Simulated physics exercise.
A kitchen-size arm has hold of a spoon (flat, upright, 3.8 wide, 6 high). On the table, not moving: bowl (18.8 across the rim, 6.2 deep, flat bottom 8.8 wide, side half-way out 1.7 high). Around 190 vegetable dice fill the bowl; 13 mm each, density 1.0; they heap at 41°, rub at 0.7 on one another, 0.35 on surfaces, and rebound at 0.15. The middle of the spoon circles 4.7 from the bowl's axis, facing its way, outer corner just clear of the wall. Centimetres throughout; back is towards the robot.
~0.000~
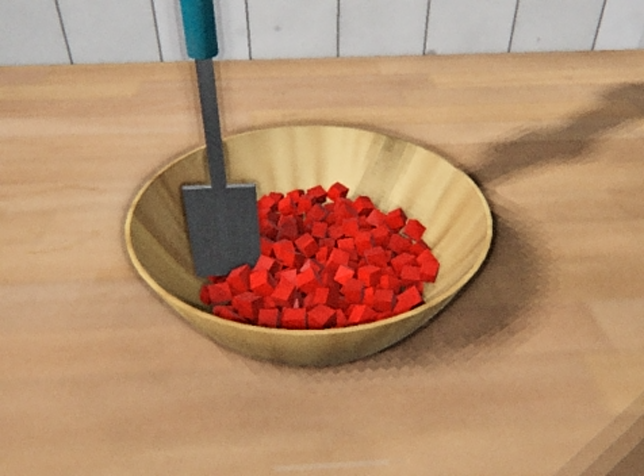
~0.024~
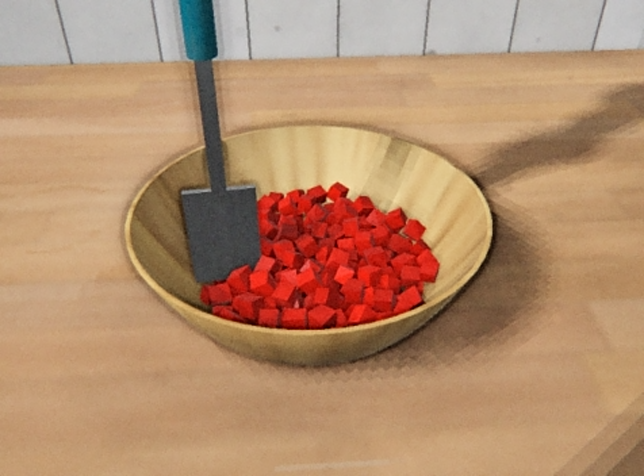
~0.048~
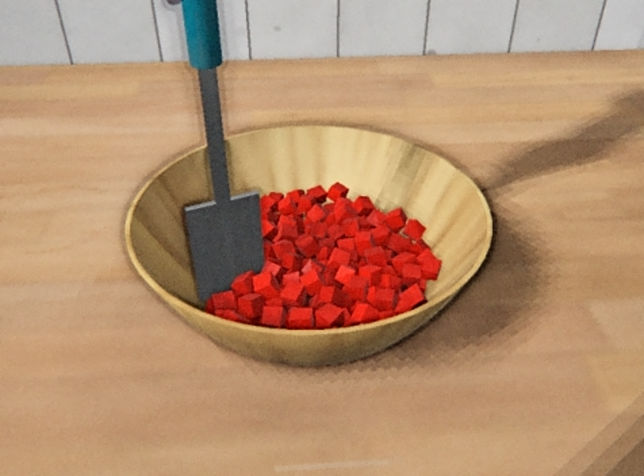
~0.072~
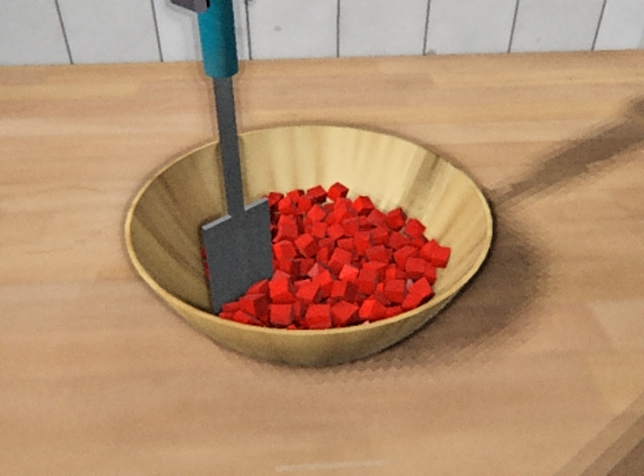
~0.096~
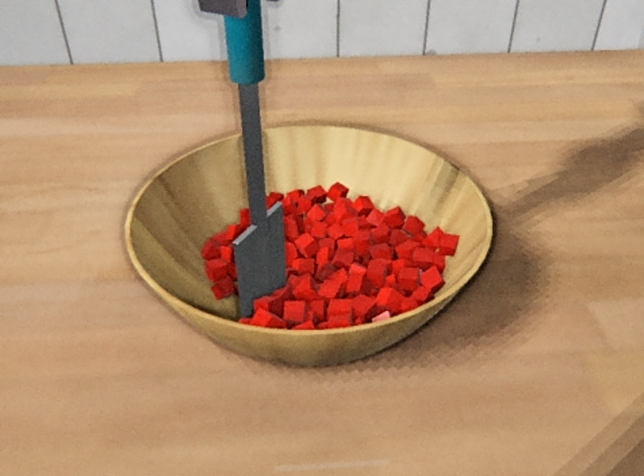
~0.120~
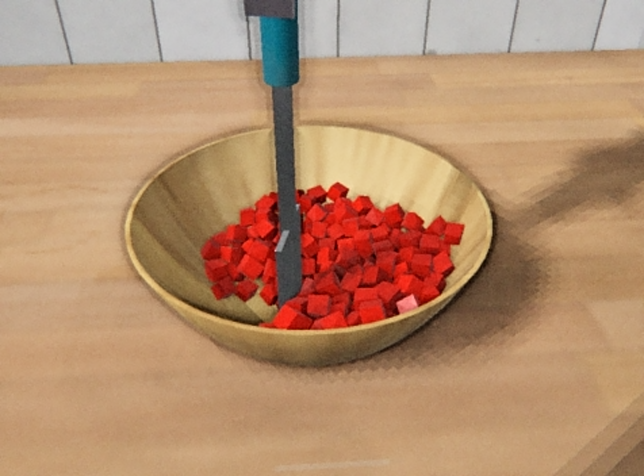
A robot arm held a spatula-like spoon with a teal handle in a wooden bowl of red cubes, then swept it from the left toward the front, turning it edge-on and nudging cubes aside.
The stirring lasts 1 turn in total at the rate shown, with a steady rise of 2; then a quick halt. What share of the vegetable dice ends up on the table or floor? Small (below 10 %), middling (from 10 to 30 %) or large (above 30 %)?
A middling share, from 10 to 30 %, ends on the table or floor.
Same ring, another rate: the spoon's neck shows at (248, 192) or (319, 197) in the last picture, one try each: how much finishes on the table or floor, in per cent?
About 5 and 20 per cent.
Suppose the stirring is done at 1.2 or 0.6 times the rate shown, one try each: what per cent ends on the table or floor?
About 20 and 5 per cent.
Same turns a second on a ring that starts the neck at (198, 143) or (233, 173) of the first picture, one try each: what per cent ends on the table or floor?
About 5 and 5 per cent.
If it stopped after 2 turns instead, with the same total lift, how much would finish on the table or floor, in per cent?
Then about 30 per cent.
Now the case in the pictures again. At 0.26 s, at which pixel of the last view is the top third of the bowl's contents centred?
At about (414, 189).
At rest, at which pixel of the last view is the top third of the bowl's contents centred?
Around (253, 247).
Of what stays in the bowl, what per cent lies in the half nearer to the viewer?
About 50 per cent.
After 0.26 s, 183° round, highest piece 9 above the table; 182 in the bowl, 9 in flight or on the tool.
After 0.40 s, 291° round, highest piece 8 above the table; 165 in the bowl, 15 on the table or floor, 11 in flight or on the tool.
After 0.68 s, 0° round, highest piece 5 above the table; 162 in the bowl, 29 on the table or floor.
After 1.38 s, 0° round, highest piece 5 above the table; 162 in the bowl, 29 on the table or floor.
In the end, 162 in the bowl, 29 on the table or floor. That is 15 % on the table or floor.
